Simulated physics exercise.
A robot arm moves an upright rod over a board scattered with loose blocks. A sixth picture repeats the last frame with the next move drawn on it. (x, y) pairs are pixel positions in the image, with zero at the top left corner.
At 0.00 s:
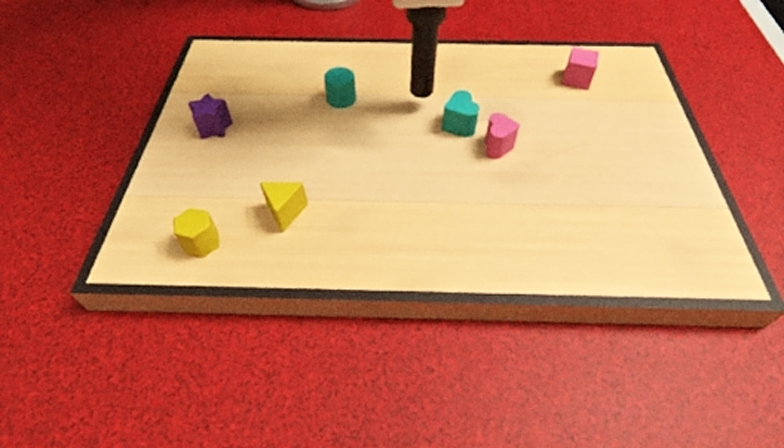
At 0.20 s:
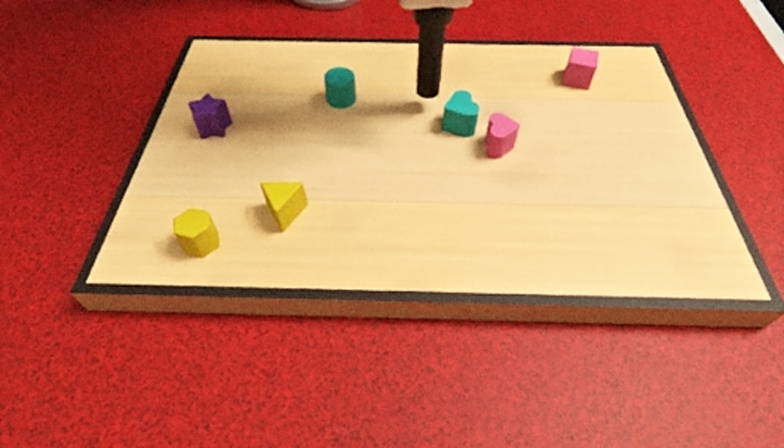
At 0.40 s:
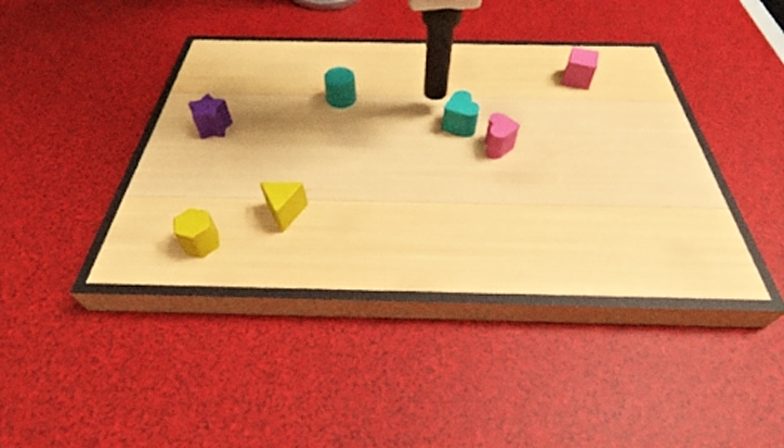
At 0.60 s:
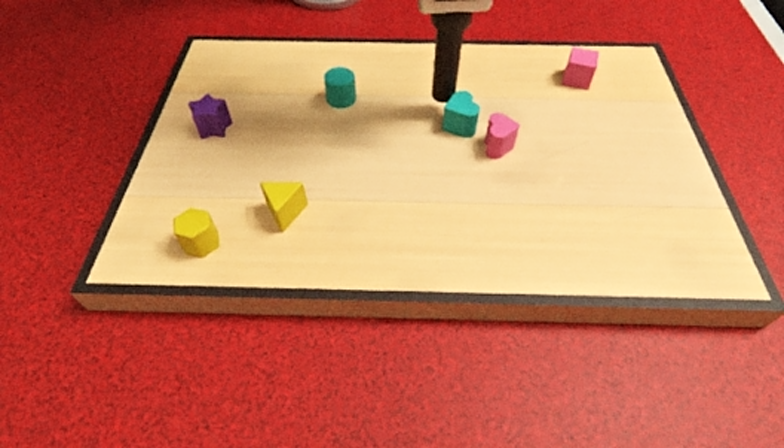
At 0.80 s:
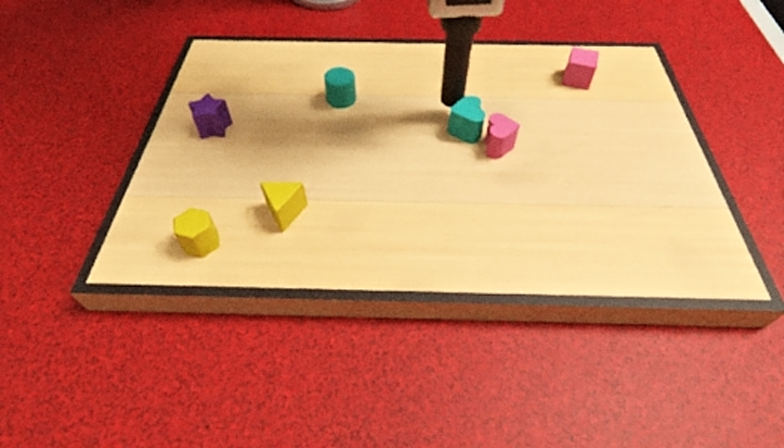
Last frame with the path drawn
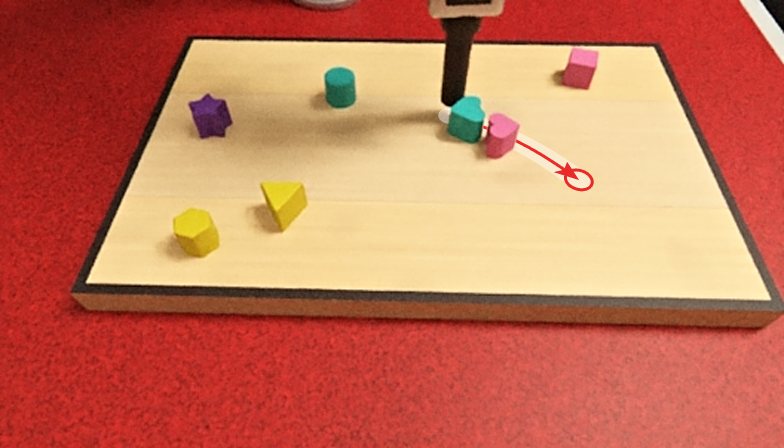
On a wooden board, a black rod moves right and nudges the turquoise heart slightly.
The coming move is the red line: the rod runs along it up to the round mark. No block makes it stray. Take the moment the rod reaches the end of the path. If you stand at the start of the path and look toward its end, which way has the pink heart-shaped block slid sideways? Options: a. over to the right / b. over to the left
a: Over to the right.
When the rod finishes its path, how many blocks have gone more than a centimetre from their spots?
Moved: 2.
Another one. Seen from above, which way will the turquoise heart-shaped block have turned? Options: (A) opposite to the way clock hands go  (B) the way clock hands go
B (the way clock hands go)
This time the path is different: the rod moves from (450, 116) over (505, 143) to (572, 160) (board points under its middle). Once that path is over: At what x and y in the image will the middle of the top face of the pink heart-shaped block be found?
At (545, 167).
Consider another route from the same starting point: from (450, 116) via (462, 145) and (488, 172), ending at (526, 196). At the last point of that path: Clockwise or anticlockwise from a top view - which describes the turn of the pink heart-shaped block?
It swings round anticlockwise.
The line goes from (450, 116) through (494, 131) and (537, 152) to (579, 180).
What follows on the original path. One third of the way, rod (498, 116); turquoise heart-shaped block (503, 127), turned 50° clockwise; pink heart-shaped block (522, 144), turned 25° clockwise.
Two thirds of the way, rod (543, 137); turquoise heart-shaped block (520, 140), turned 85° clockwise; pink heart-shaped block (528, 162), turned 45° clockwise.
At the end, rod (586, 165); turquoise heart-shaped block (520, 139), turned 85° clockwise; pink heart-shaped block (528, 162), turned 45° clockwise.
